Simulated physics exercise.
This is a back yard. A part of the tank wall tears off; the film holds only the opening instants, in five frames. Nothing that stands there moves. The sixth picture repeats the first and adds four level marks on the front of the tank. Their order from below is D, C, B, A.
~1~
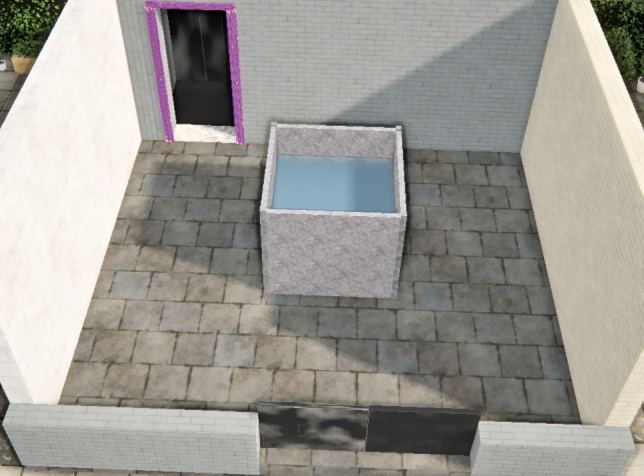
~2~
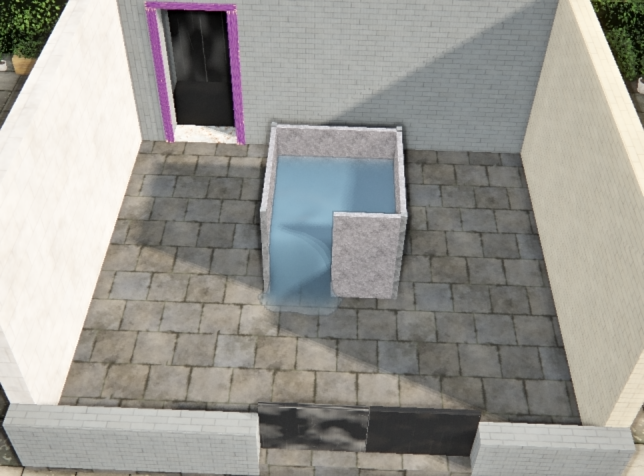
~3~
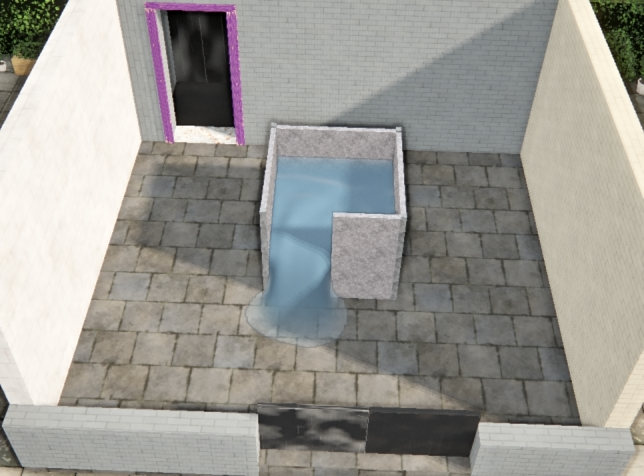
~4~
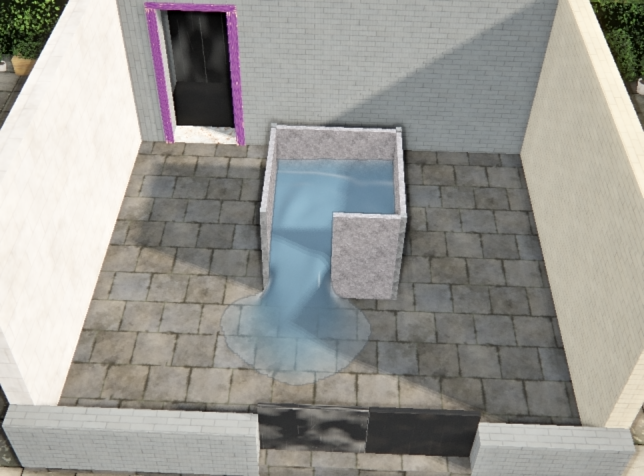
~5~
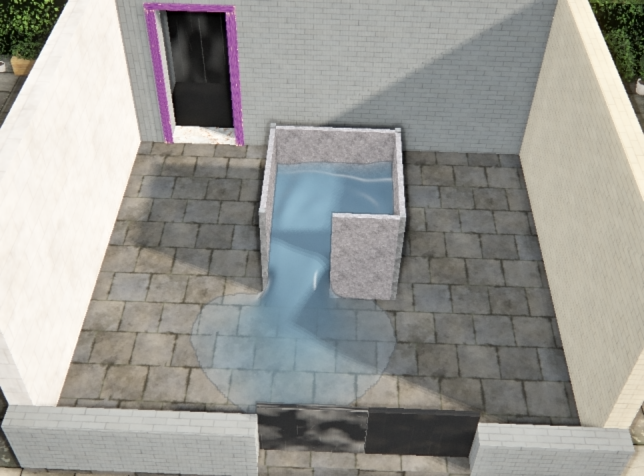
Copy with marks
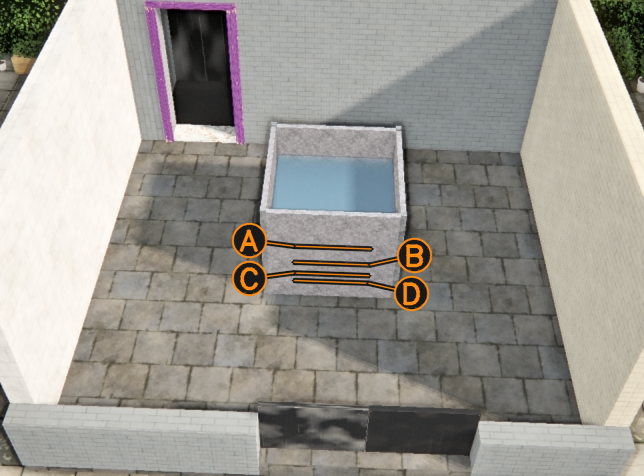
A square stone tank of blue water stands in the middle of a paved back yard, seen from high above by a still camera. Pale walls rise left and right, a purple-framed dark doorway is at the back left, and a dark shut gate sits in the low front wall. The left part of the tank's front disappears, and water pours through the gap, spreading forward and sideways across the grey paving in a widening, rounded sheet.
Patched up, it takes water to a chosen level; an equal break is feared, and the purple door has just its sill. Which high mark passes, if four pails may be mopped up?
Mark A.
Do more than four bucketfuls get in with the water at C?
No, not at all.
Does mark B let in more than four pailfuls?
No.
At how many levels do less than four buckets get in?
All four.
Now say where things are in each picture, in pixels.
Water in the tank at rest, its middle at (334, 195); foot of the purple doorway at (206, 142); shut gate at (368, 414), in the first picture.
Front seen at (333, 306), 1 % of the ground wet, in the second picture.
Front seen at (316, 339), 3 % of the ground wet, in the third picture.
Front seen at (314, 374), 6 % of the ground wet, in the fourth picture.
Front seen at (225, 370), 12 % of the ground wet, in the fifth picture.
On the marked copy, A at (332, 247); B at (331, 263); C at (331, 274); D at (331, 281); from the bottom up D, C, B, A.
If A is chosen, a splash gets over, under a bucket.
If B is chosen, nothing gets over.
If C is chosen, nothing gets over.
If D is chosen, nothing gets over.
